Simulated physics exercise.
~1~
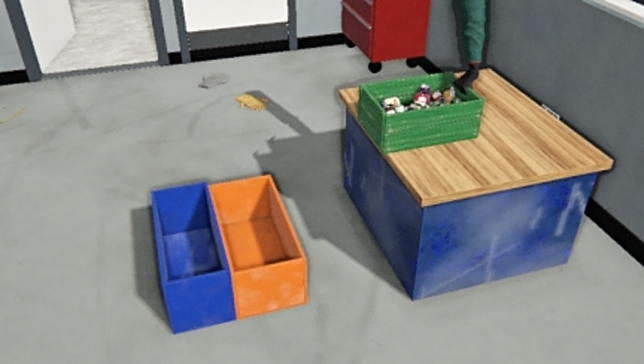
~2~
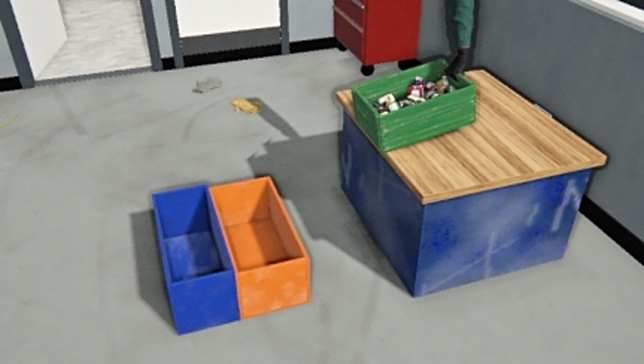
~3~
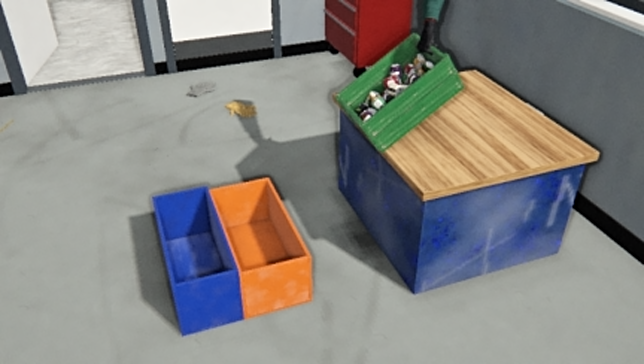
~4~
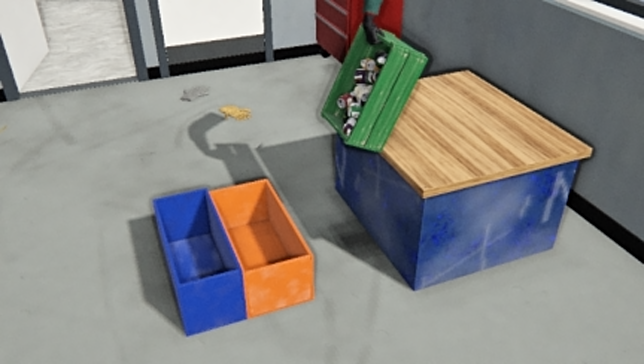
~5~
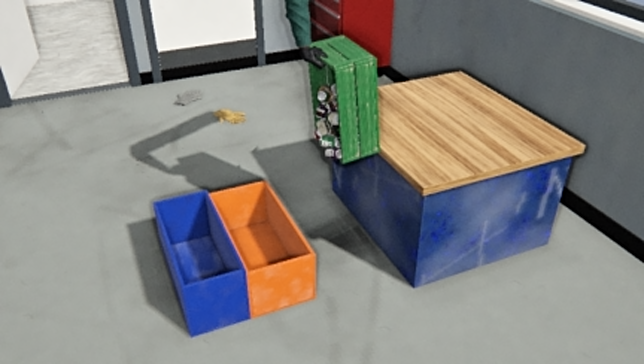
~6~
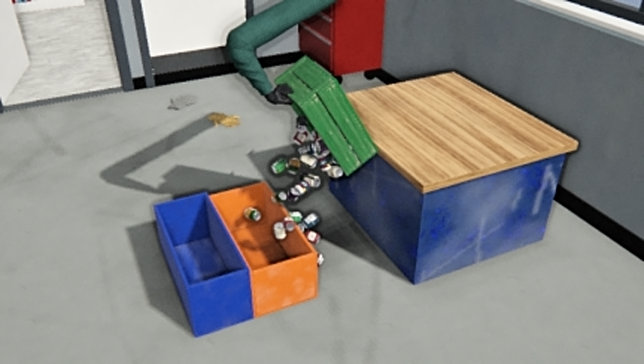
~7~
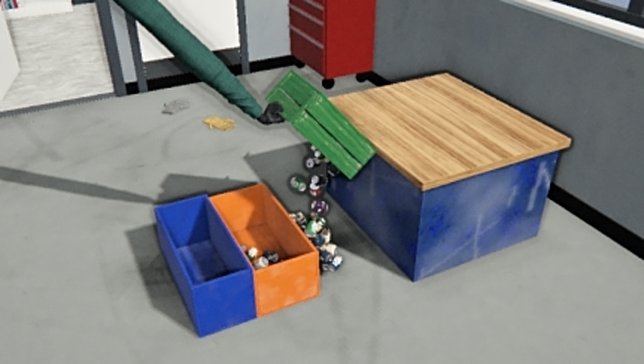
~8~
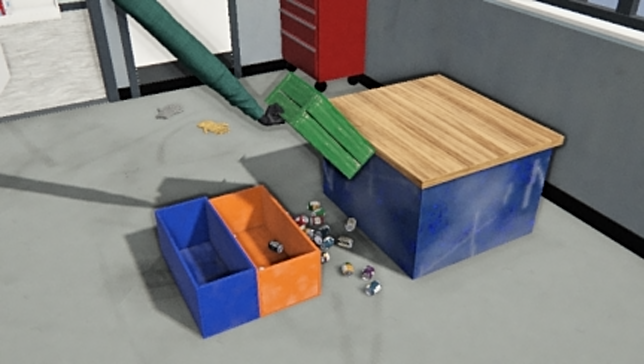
A green-sleeved arm tipped a green crate of small cans off the edge of a wooden-topped blue bench, pouring them toward an orange bin beside a blue one; some dropped into the orange bin, but most ended up scattered on the floor.
